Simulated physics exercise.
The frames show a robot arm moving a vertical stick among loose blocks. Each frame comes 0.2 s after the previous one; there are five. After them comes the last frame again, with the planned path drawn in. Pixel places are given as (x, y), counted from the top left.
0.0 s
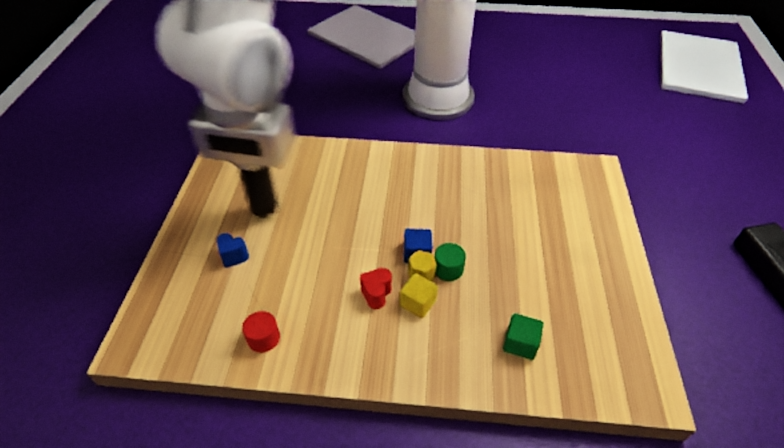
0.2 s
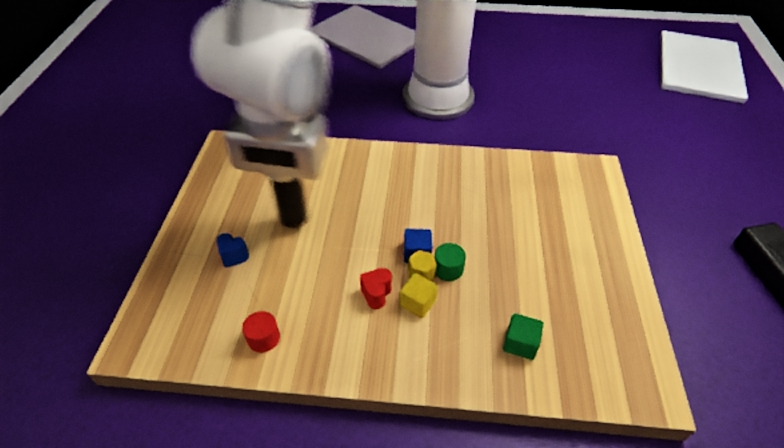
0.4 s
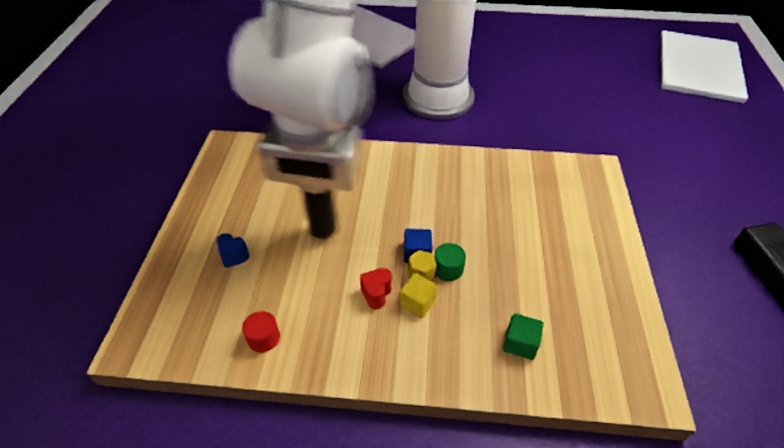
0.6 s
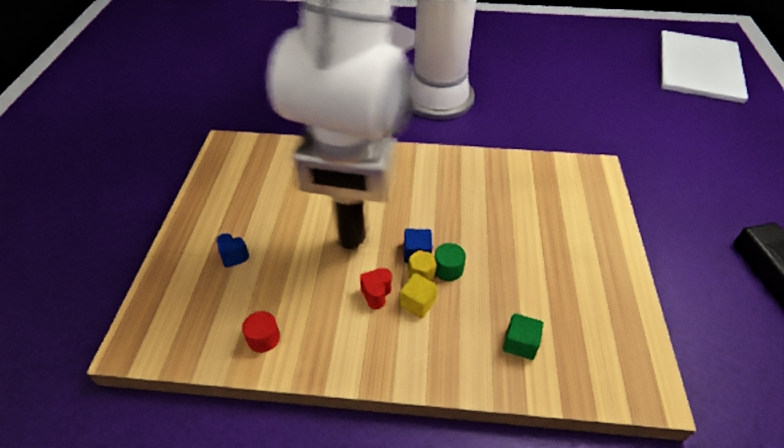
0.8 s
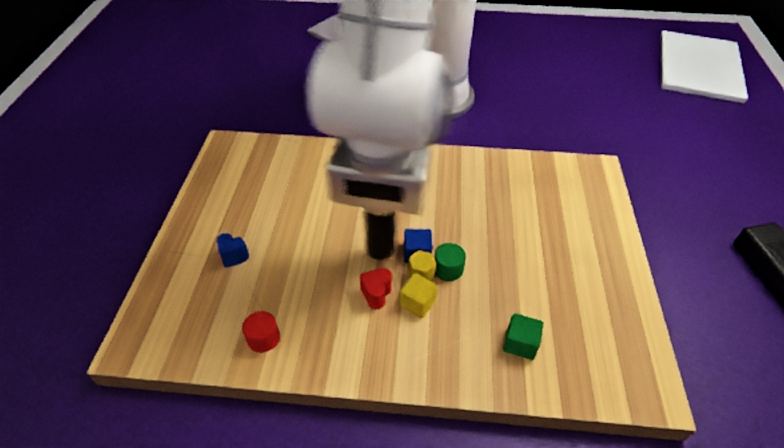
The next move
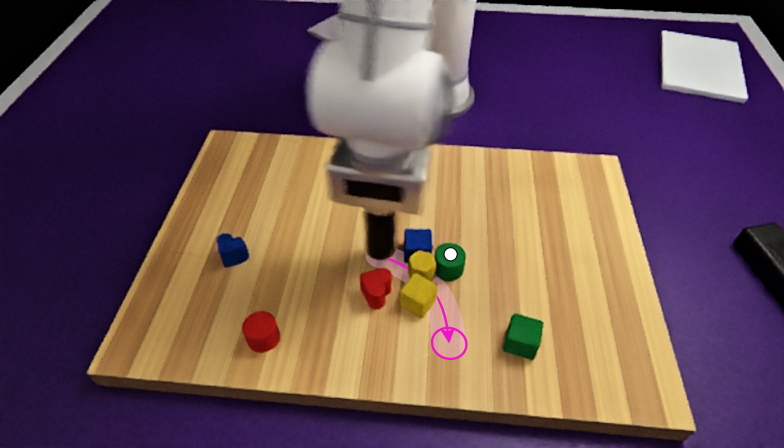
A robot arm moves its black stick rightward across the wooden board, nearing the clustered blocks.
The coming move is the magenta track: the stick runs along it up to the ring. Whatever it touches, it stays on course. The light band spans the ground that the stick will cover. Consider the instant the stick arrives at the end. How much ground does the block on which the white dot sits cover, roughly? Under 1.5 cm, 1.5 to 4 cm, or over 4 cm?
Short of 1.5 cm.
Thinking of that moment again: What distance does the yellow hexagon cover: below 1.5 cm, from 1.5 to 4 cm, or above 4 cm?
Ends over 4 cm away.
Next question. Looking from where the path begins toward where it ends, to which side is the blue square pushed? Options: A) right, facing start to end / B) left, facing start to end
B - left, facing start to end.
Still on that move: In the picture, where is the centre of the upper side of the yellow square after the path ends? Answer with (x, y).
At (420, 339).
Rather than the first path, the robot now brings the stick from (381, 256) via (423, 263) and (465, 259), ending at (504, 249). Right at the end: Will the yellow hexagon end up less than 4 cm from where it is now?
The answer is yes.
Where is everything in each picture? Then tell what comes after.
The first frame shows stick tip (264, 207); block tops, blue square (418, 238); yellow square (419, 288); yellow hexagon (422, 260); green circle (451, 254).
The second frame shows stick (294, 217); blocks unchanged.
The third frame shows stick (323, 228); blocks unchanged.
The fourth frame shows stick (352, 238); blocks unchanged.
The fifth frame shows stick (381, 248); blue square (418, 238); yellow square (419, 288); yellow hexagon (422, 260); green circle (451, 254).
Path on the board, from (381, 256) over (416, 274) and (440, 304) to (449, 343); the dot is on the green circle.
What follows on the original path. One third of the way, stick (417, 267); blue square (432, 239), turned 55° anticlockwise; yellow hexagon (442, 274); green circle (460, 255).
Two thirds of the way, stick (442, 298); blue square (432, 239), turned 55° anticlockwise; yellow square (426, 317), turned 55° clockwise; yellow hexagon (474, 293), turned 60° anticlockwise; green circle (460, 255).
At the end, stick (450, 337); blue square (432, 239), turned 55° anticlockwise; yellow square (420, 339), turned 140° clockwise; yellow hexagon (477, 296), turned 85° anticlockwise; green circle (460, 255).
